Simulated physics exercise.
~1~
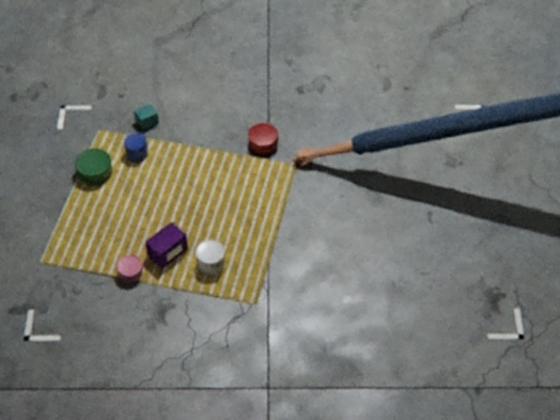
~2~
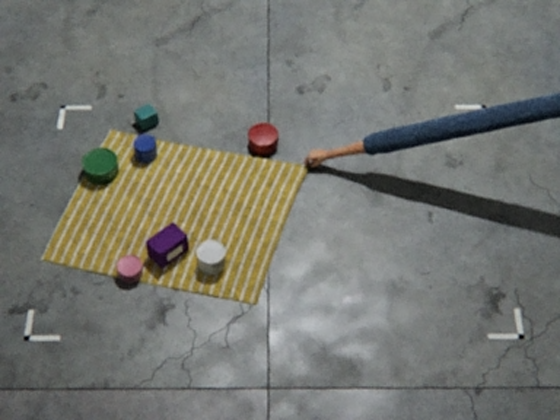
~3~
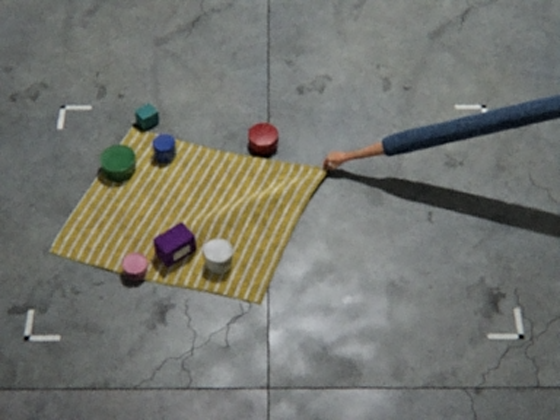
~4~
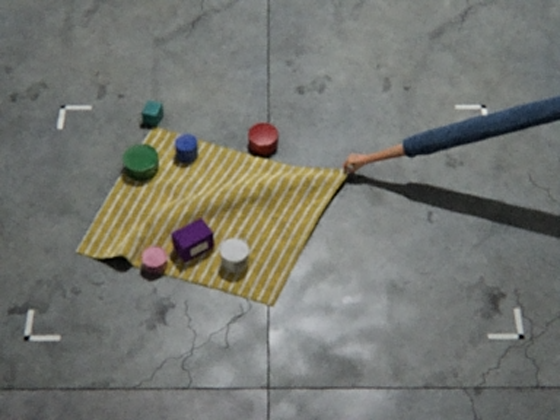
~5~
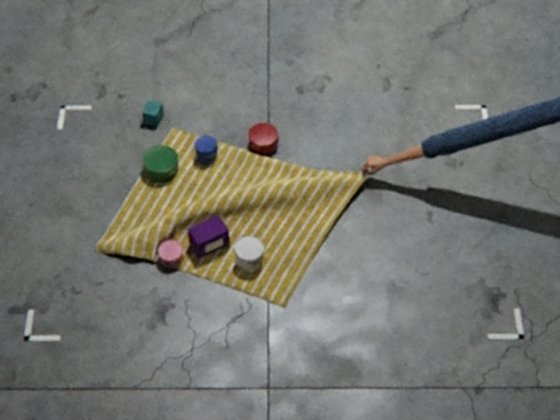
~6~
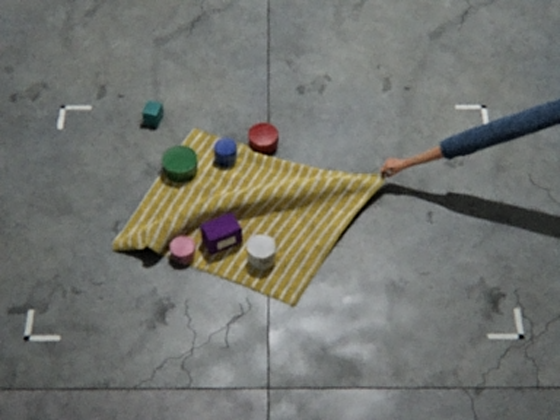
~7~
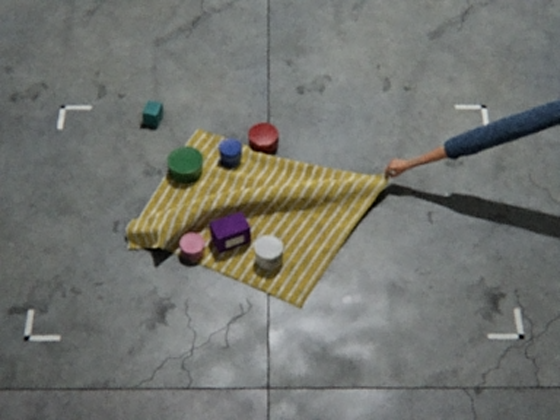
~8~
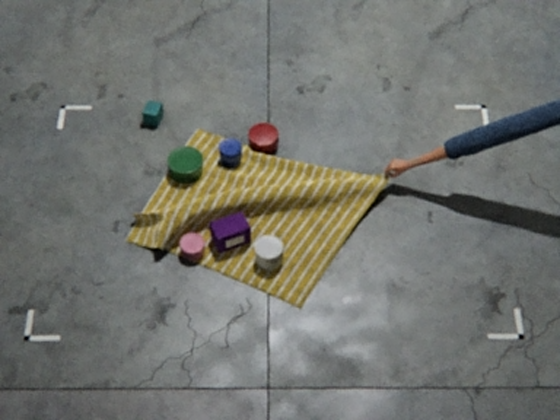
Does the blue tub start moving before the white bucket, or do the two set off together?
The blue tub starts first, sliding right as the pull begins, while the white bucket only sets off later.
At the start, a hand at the end of a blue-sleeved arm holds the upper right corner of a yellow striped rug, with tubs, buckets and a purple box resting on it. The hand pulls to the right, and the blue tub and green bucket begin to shift first. The purple box, pink bucket and white bucket then ride along as folds spread across the fabric. The small teal crate shifts only slightly and is left behind, while the red tub stays put. Finally the pull stops, and the wrinkled rug rests farther right with its load still on it.
